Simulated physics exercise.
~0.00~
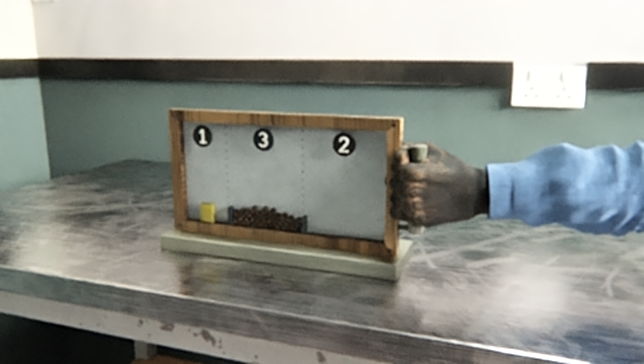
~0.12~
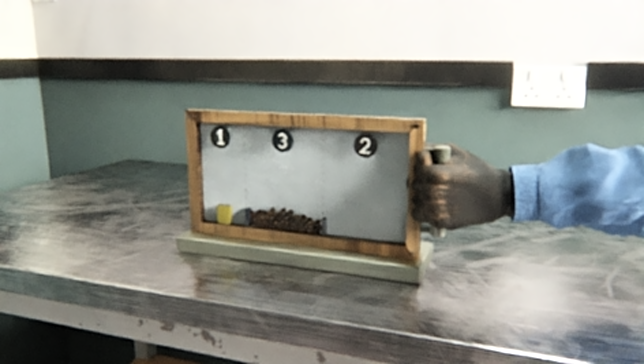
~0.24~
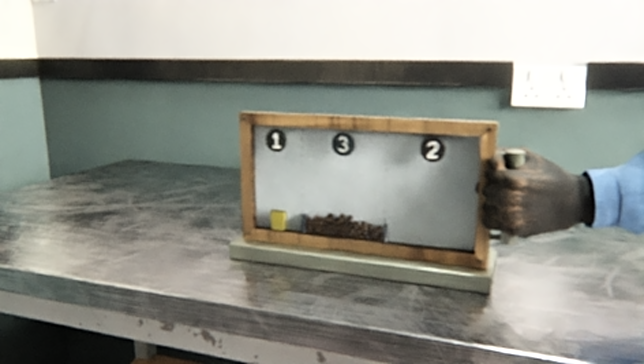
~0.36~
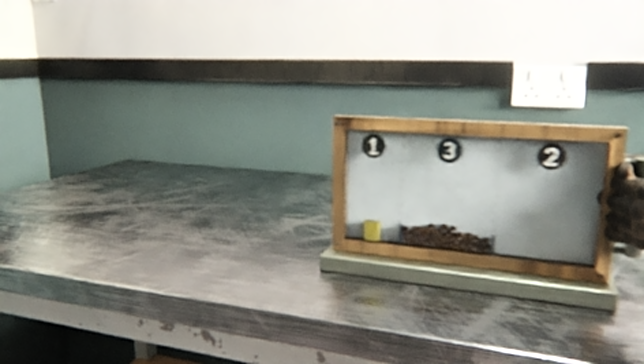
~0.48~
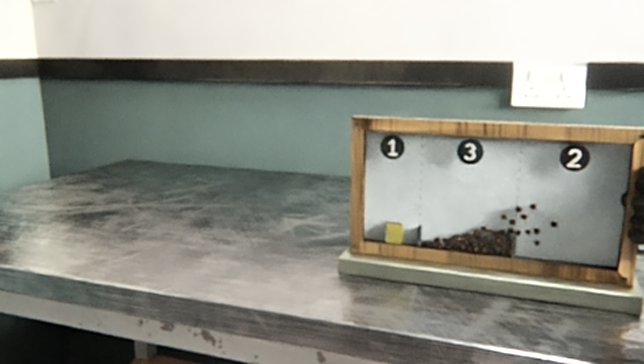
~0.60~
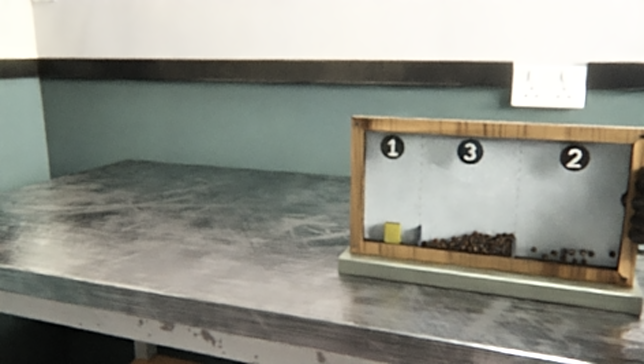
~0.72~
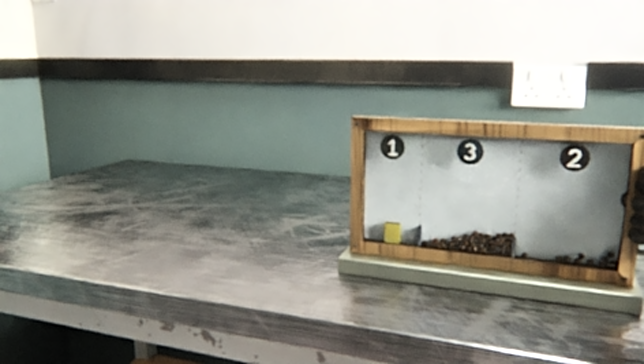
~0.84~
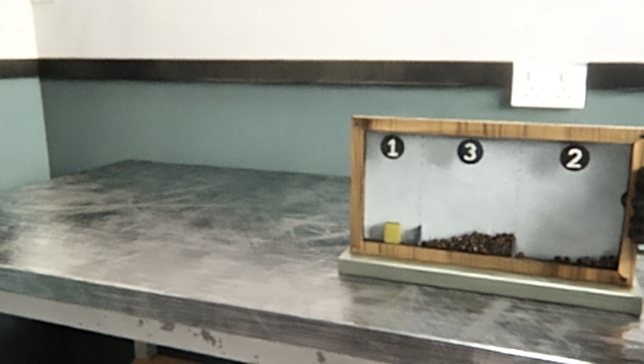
A dark hand in a blue sleeve grips the right side of a wood-framed, clear-fronted box on a scuffed metal table, seen from the front against a teal and white wall. Inside, a small yellow block sits at the left, beside a low heap of dark brown beads under numbered strips. The hand moves the box rightward along the table until it stops near the right edge. Some beads then spill forward to the right, scattering into the right-hand strip. They settle along its floor, while most stay heaped in the middle and the block remains at the left.
